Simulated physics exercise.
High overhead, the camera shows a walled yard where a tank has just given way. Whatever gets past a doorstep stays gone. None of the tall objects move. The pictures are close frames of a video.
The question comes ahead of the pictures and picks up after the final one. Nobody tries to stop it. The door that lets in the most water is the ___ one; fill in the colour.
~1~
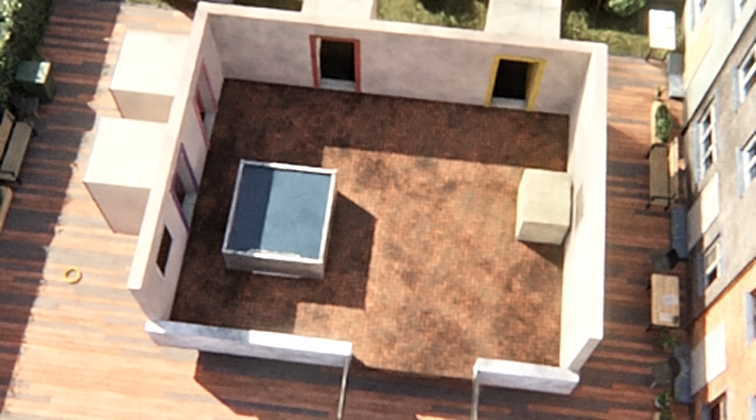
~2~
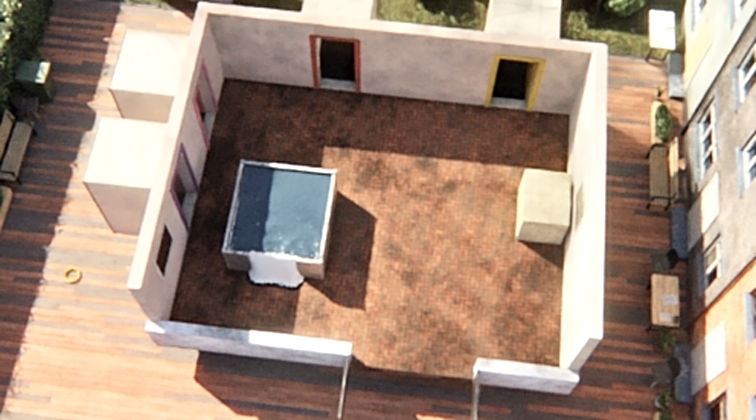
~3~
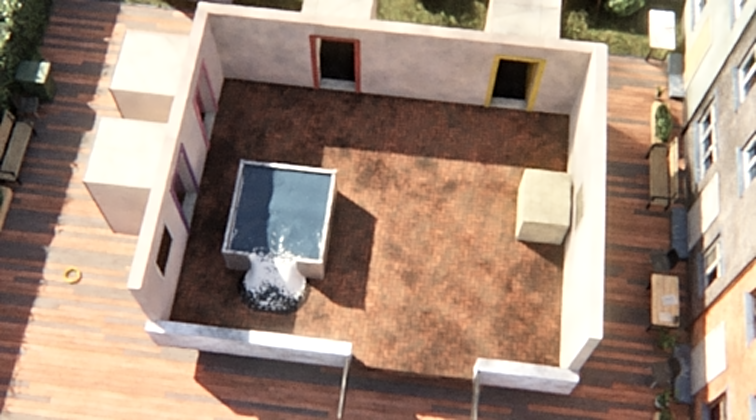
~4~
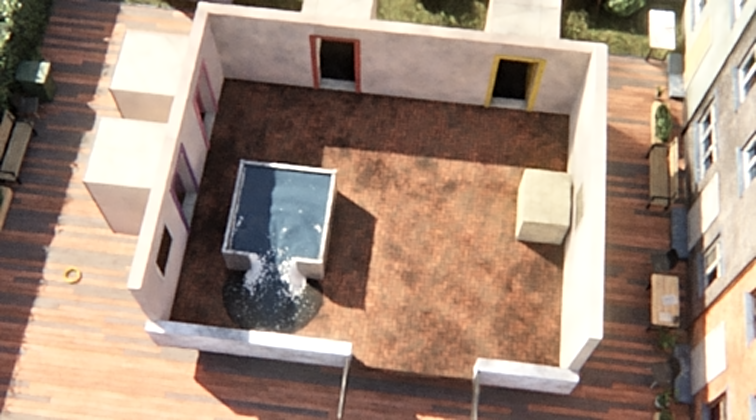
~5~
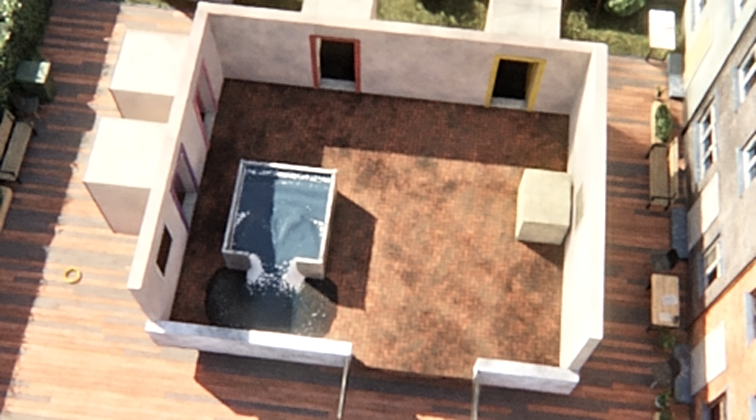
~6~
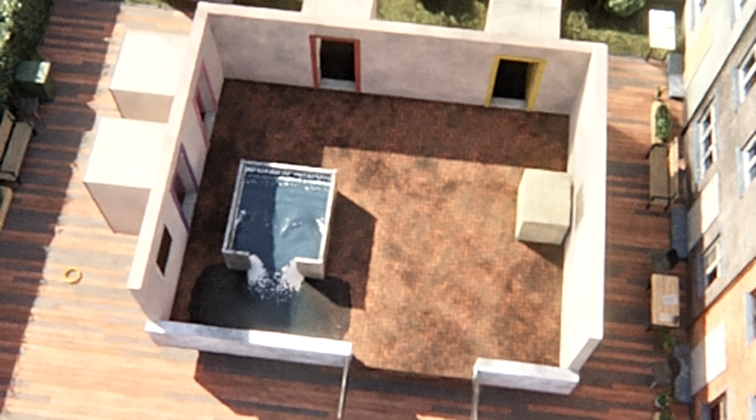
Pink.
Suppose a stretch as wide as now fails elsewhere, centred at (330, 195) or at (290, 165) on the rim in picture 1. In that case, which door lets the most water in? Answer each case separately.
The yellow door, then the red door.
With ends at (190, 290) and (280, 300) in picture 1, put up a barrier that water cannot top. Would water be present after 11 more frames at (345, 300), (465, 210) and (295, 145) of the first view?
Spot by spot, my read is reached by the flood, then still bare, then still bare.
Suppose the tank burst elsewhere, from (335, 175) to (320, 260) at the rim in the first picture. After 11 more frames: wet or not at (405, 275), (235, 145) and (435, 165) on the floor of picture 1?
The first spot is soaked through, the second is left untouched and the third is soaked through.
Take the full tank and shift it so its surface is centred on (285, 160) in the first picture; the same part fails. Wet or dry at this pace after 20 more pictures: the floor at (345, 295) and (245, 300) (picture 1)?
Soaked, soaked.
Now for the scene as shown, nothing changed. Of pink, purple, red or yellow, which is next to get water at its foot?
It would be the purple one.
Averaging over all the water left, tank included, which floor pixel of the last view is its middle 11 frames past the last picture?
My guess is about (281, 269).
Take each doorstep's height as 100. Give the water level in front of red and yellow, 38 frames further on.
Estimate, in order: 110 and 10 percent.
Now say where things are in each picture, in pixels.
The water tank at (281, 212) is whole and still, in the first frame.
Water pours out at (275, 267) and has run to (300, 283), in the second frame.
Water pours out at (275, 267) and has run to (293, 308), in the third frame.
Water pours out at (275, 267) and has run to a hidden place, in the fourth frame.
Water pours out at (275, 267) and has run to a hidden place, in the fifth frame.
The front is at a hidden place, out from the gap at (275, 267), in the sixth frame.
A moment on, water covers 15 % of the floor; pink door not reached, purple door not reached, red door not reached, yellow door not reached.
Next, water covers 25 % of the floor; pink door not reached, purple door wet at the sill, nothing in, red door not reached, yellow door not reached.
Then, water covers 55 % of the floor; pink door wet at the sill, nothing in, purple door wet at the sill, nothing in, red door not reached, yellow door not reached.
Later, water covers 70 % of the floor; pink door some in, purple door wet at the sill, nothing in, red door wet at the sill, nothing in, yellow door not reached.
In the end, water covers 95 % of the floor; pink door some in, purple door wet at the sill, nothing in, red door a trickle in, yellow door some in; the pink door has let in the most.
